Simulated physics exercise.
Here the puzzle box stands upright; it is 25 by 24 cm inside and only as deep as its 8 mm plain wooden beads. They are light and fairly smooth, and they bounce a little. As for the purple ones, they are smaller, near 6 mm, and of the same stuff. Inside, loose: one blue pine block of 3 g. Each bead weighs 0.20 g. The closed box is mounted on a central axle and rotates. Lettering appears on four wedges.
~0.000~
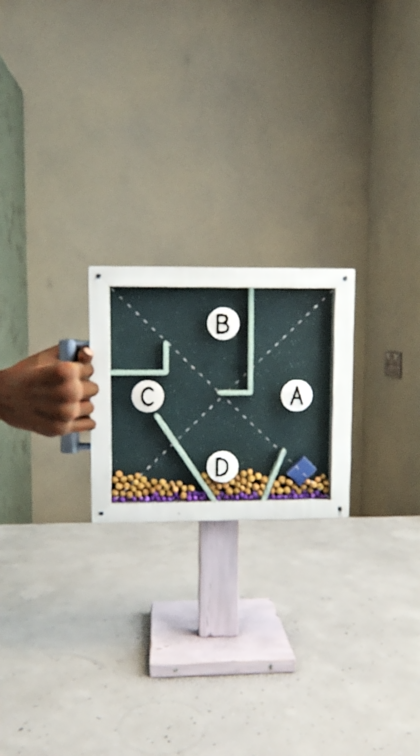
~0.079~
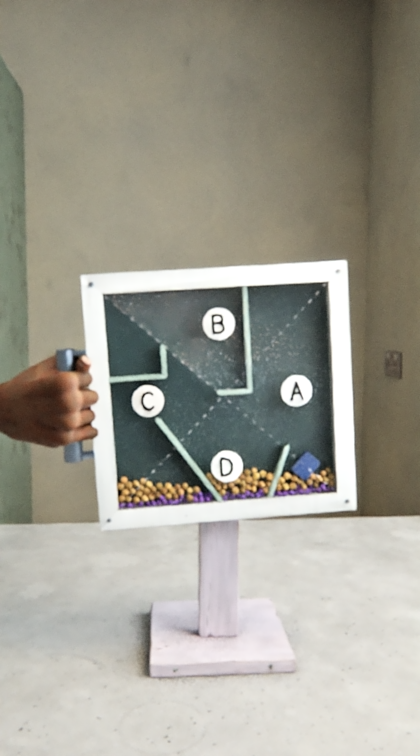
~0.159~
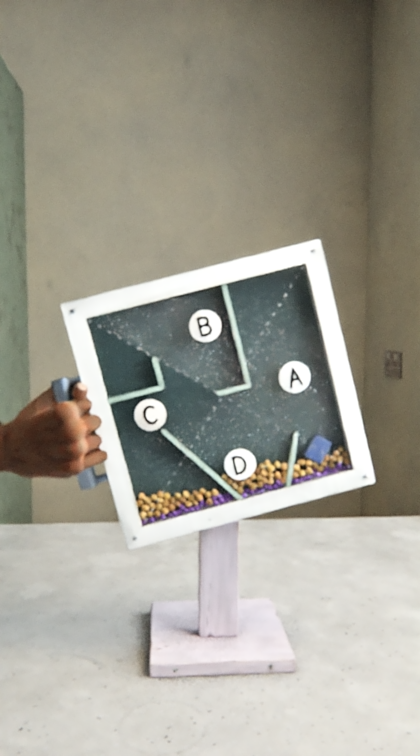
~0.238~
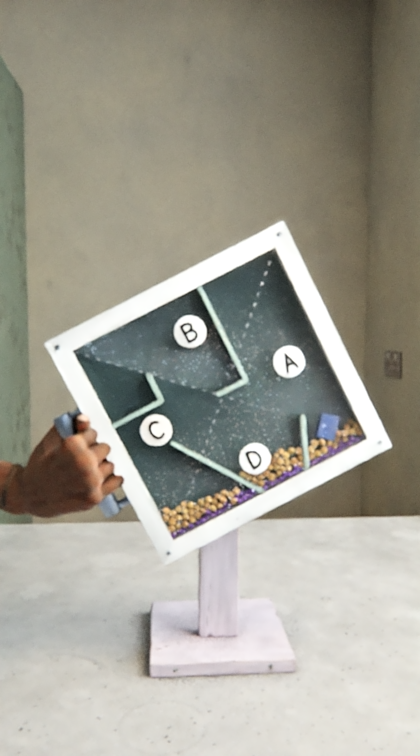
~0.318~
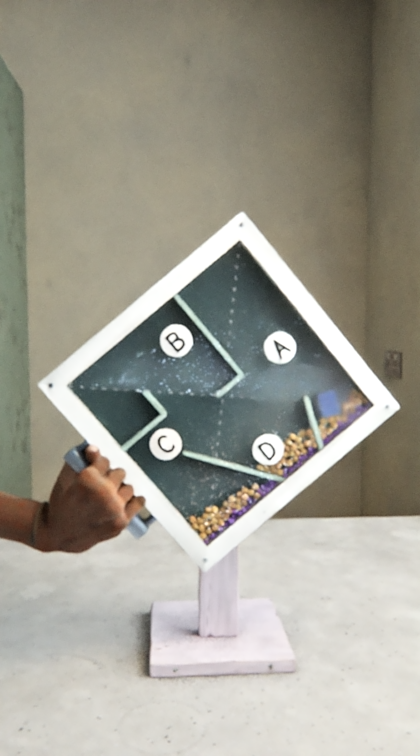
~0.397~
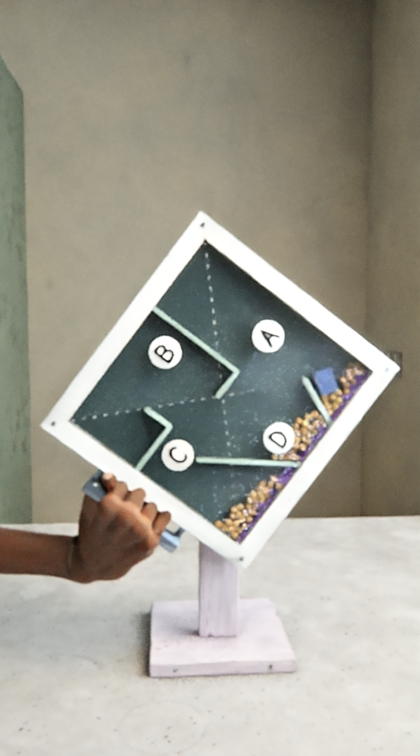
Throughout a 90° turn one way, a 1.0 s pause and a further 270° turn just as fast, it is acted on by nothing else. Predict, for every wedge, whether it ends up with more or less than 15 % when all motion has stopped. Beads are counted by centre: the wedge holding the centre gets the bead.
Predicted: A more, B less, C less, D more.
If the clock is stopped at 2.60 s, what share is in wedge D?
It works out at roughly 0 %.
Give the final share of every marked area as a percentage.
Wedge A: 30; wedge B: 5; wedge C: 0; wedge D: 65.
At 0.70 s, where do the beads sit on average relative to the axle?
Position estimate: Right 9 cm, below 2 cm.
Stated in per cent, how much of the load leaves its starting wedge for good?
About 40 in a hundred.
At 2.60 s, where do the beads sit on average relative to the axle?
Some 3 cm right and 3 cm below.
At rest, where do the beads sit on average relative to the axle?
Offset approx. 4 cm right, 8 cm below.
After 0.70 s, it stands 90° anticlockwise; the beads' middle is 9 cm right of and 2 cm below the centre; C 20 %, D 80 %.
After 2.60 s, it has come round 225° anticlockwise; the beads' middle is 3 cm right of and 3 cm below the centre; A 15 %, B 40 %, C 45 %.
After 3.50 s, it has come round 360° anticlockwise; the beads' middle is 3 cm right of and 4 cm below the centre; A 30 %, B 25 %, C 15 %, D 35 %.
Settled by 4.4 s, it has come round 360° anticlockwise; A 30 %, B 5 %, C 0 %, D 65 %.
